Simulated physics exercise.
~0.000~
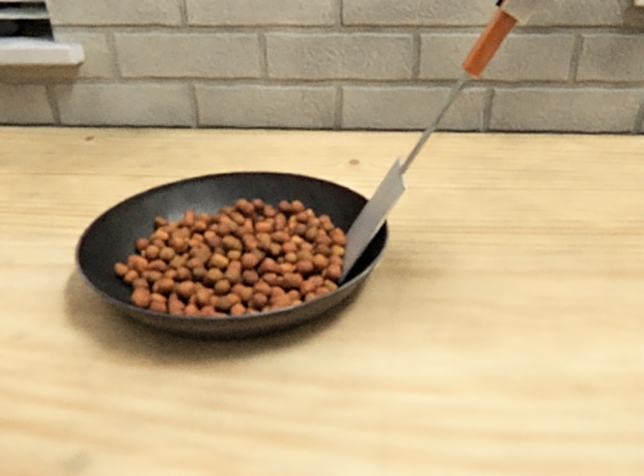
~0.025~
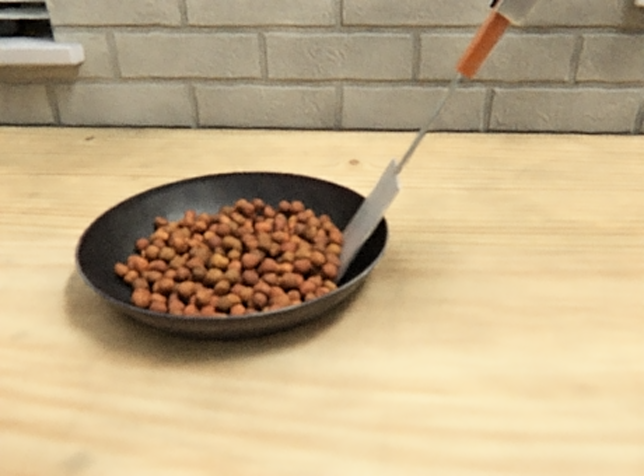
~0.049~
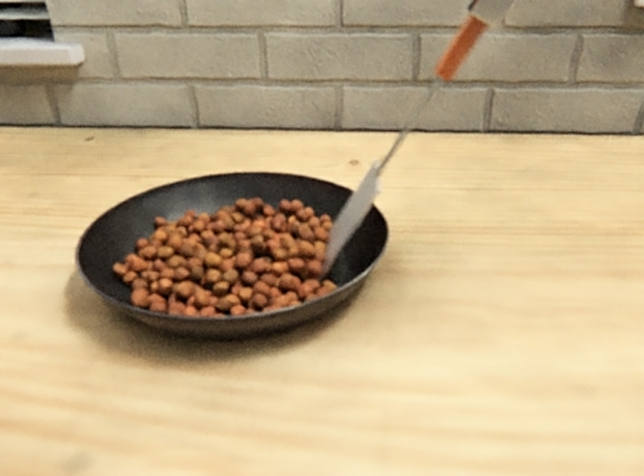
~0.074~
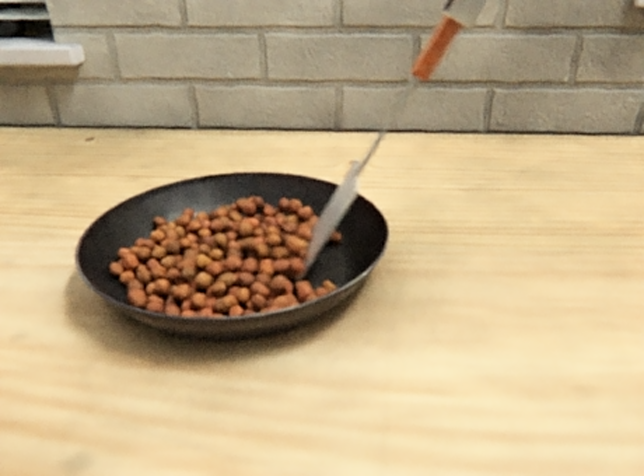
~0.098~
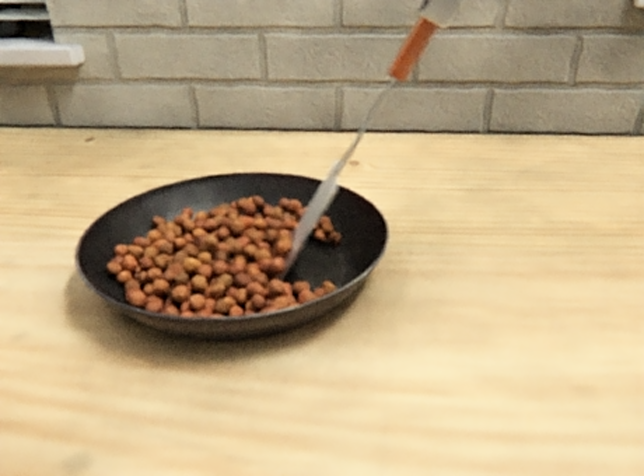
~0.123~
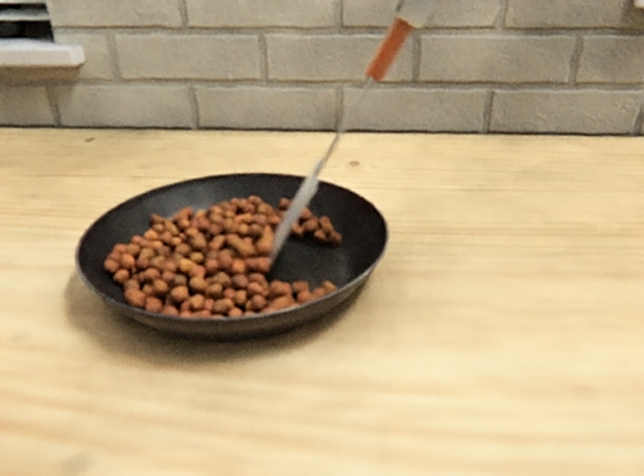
A spatula with an orange handle pushes hazelnuts leftward across a dark frying pan.
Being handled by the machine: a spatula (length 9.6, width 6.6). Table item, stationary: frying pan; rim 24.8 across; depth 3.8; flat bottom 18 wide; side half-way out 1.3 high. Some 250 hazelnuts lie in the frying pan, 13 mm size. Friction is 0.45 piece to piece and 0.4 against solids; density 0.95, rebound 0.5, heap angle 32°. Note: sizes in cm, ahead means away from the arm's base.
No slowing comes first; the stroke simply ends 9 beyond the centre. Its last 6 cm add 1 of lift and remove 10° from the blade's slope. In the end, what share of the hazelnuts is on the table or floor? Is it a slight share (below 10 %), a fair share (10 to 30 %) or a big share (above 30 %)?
It is a fair share.
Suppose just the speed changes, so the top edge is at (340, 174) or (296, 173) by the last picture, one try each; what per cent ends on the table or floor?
That comes to about 10 and about 20 percent, in that order.
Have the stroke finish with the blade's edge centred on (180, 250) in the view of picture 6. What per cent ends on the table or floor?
My guess is roughly 0 percent.
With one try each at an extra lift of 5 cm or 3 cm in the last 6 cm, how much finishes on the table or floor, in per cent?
10 and 15 %.
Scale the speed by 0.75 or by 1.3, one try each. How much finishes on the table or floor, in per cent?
I'd say near 10 and then near 20 per cent.
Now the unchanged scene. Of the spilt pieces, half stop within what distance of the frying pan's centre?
I reckon close to 20 centimetres.
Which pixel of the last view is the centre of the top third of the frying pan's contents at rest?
Somewhere around (149, 234) in the last picture.
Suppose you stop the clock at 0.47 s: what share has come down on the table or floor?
About 10 per cent.
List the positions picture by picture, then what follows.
In the first frame, the spatula top edge at (402, 171), sloping 61°; upper third of the load around (249, 249), from x 120 to 340, top at y 205; 247 in the frying pan.
In the second frame, the spatula top edge at (397, 172), sloping 61°; upper third of the load around (249, 249), from x 120 to 335, top at y 205.
In the third frame, the spatula top edge at (378, 174), sloping 61°; upper third of the load around (243, 247), from x 120 to 335, top at y 205.
In the fourth frame, the spatula top edge at (357, 174), sloping 61°; upper third of the load around (233, 246), from x 115 to 335, top at y 205.
In the fifth frame, the spatula top edge at (337, 174), sloping 61°; upper third of the load around (225, 245), from x 115 to 335, top at y 205.
In the sixth frame, the spatula top edge at (316, 174), sloping 61°; upper third of the load around (218, 244), from x 110 to 335, top at y 205; 247 in the frying pan.
After 0.18 s, sloping 61°, highest piece 5 above the table; 247 in the frying pan.
After 0.24 s, sloping 56°, highest piece 5 above the table; 247 in the frying pan.
After 0.47 s, sloping 51°, highest piece 7 above the table; 212 in the frying pan, 29 on the table or floor, 6 on the blade or in flight.
After 1.52 s, sloping 51°, highest piece 4 above the table; 211 in the frying pan, 36 on the table or floor.
In the end, 211 in the frying pan, 36 on the table or floor. That is 15 % on the table or floor.
